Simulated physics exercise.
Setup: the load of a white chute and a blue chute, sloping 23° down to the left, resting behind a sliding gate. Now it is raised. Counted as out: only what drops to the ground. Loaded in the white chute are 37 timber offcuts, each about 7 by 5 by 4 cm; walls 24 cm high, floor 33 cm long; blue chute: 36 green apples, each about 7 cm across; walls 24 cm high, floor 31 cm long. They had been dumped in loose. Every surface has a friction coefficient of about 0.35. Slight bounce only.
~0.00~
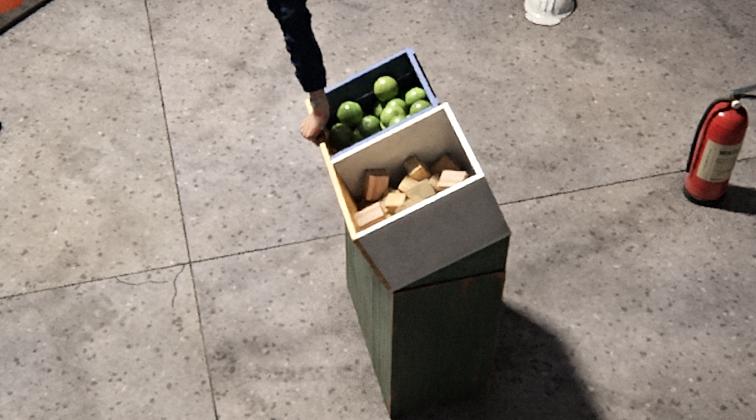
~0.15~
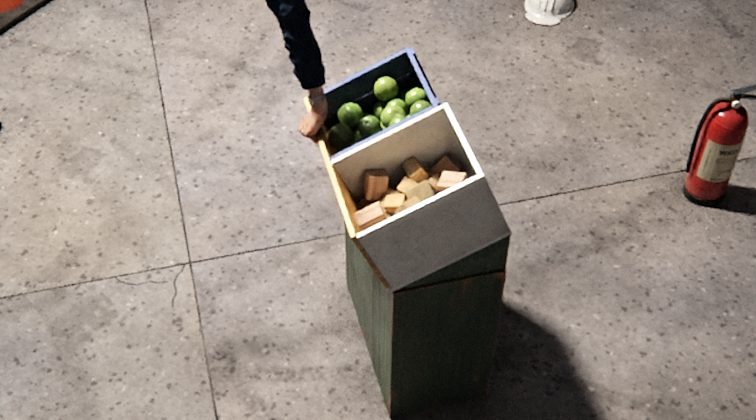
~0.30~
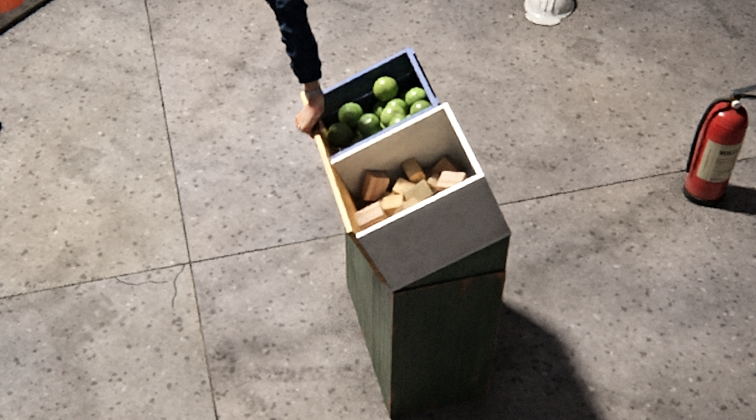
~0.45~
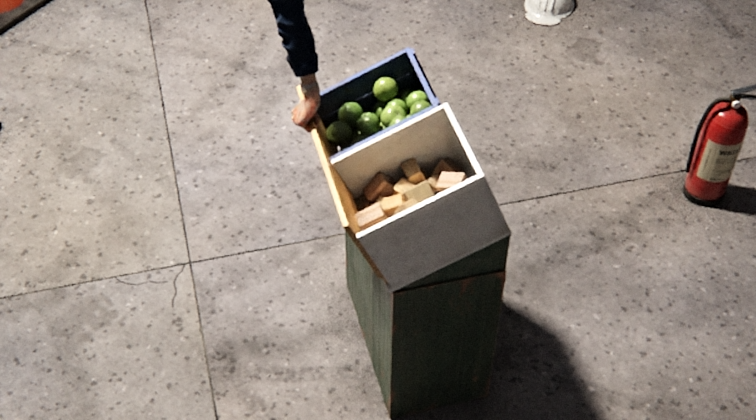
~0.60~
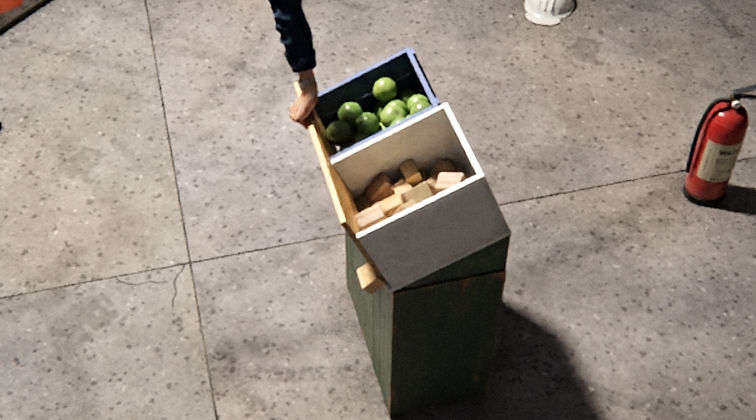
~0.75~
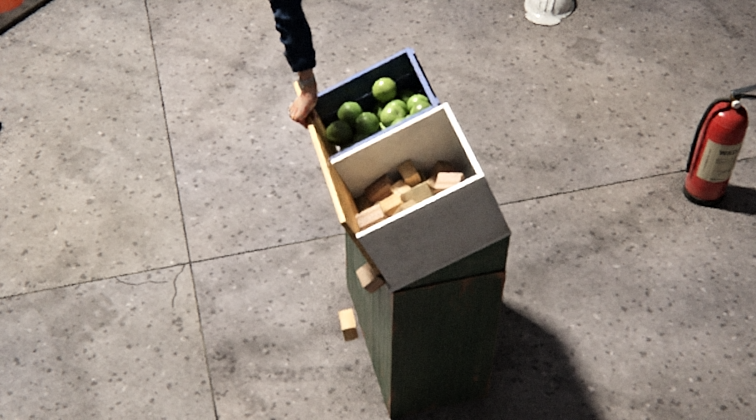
At the start, a hand grips the edge of a gate closing off two sloping chutes, one white with timber offcuts and one blue with green apples. The hand slides the gate gradually upward, the offcuts shift inside the white chute, and then two blocks emerge below the gate at left.
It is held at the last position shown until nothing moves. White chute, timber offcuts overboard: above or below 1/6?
Lost share: Smaller than a sixth.
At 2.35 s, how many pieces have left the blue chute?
Count for the blue chute: Roughly 2.
After 1.15 s, 2 of 37 out of the white chute and 2 of 36 out of the blue chute.
After 1.65 s, 3 of 37 out of the white chute and 2 of 36 out of the blue chute.
After 2.35 s, 3 of 37 out of the white chute and 2 of 36 out of the blue chute.
When it is over (at 3.26 s), 3 of 37 out of the white chute and 2 of 36 out of the blue chute. Asked share, 3 of 37, 8 per cent.
